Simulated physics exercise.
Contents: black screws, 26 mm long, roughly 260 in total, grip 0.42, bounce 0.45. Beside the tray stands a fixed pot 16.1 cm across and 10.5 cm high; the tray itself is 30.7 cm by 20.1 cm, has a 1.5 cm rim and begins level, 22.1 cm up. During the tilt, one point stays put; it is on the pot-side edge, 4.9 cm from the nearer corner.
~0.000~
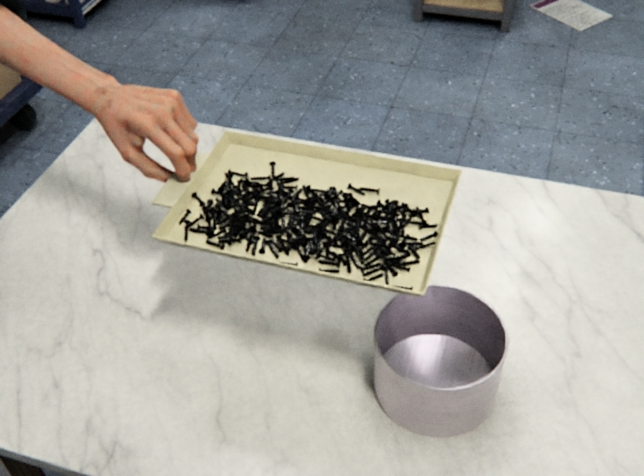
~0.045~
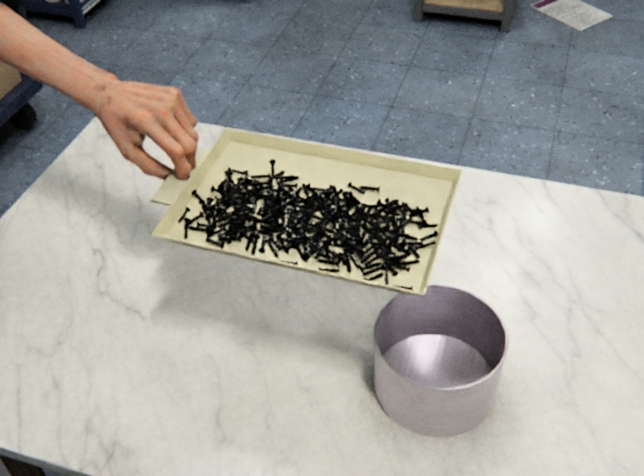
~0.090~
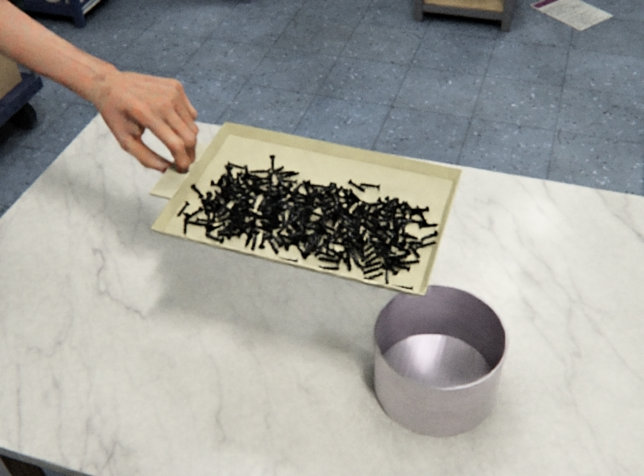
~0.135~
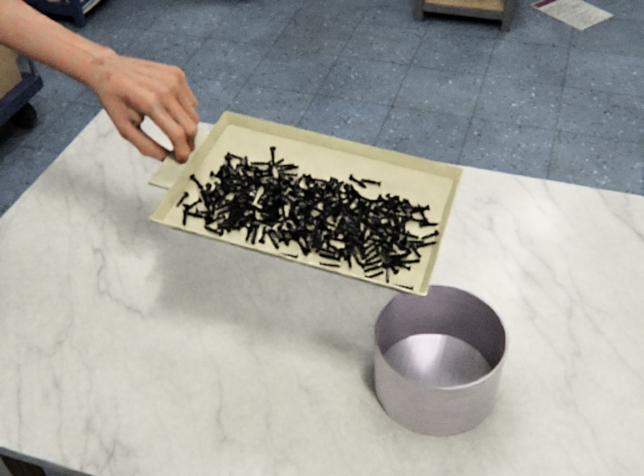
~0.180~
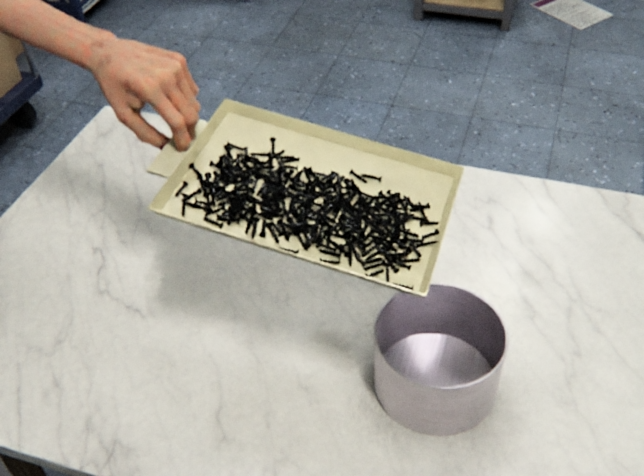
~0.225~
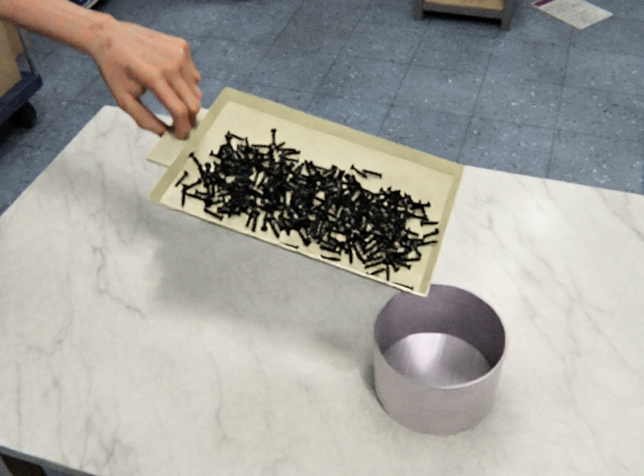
A hand reaches in from the upper left over a white marble-patterned tabletop, seen from above at an angle, with blue-grey floor tiles behind. It is at the left end of a shallow cream tray scattered with black screws, above and left of an empty greyish-purple round pot. The tray's left end rises slowly, then faster, slanting toward the pot, while the screws keep their spread and the view stays still.
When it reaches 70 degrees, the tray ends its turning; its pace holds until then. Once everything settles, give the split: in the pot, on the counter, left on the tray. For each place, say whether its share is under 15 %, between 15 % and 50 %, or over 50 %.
Outcome: Pot: Predominant; counter: Moderate; left on the tray: Minimal.
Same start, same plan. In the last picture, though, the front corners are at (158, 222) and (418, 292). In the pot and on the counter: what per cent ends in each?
That works out as pot 25 and counter 75.
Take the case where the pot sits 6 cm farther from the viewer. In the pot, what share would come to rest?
35 per cent.
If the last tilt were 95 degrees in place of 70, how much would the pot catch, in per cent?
That would be around 65 percent.
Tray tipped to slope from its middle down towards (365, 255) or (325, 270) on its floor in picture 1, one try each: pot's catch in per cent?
Roughly 55 % for the first direction, roughly 25 % for the second.
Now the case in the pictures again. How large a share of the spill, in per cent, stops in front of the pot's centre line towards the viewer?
Roughly 80 percent of the spill.
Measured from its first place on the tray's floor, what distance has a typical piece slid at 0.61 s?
It has moved some 5 cm from its start.
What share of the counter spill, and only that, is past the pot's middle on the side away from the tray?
About 100 per cent.
Then, at 0.61 s, tilt 40 degrees; the tray holds 100 %, the pot 0 %.
After 0.87 s, tilt 58 degrees; the tray holds 55 %, the pot 10 %.
After 1.24 s, tilt 70 degrees; the tray holds 0 %, the pot 60 %.
By 2.0 s all is still; pot 65 %, counter 35 %, tray 0 %.
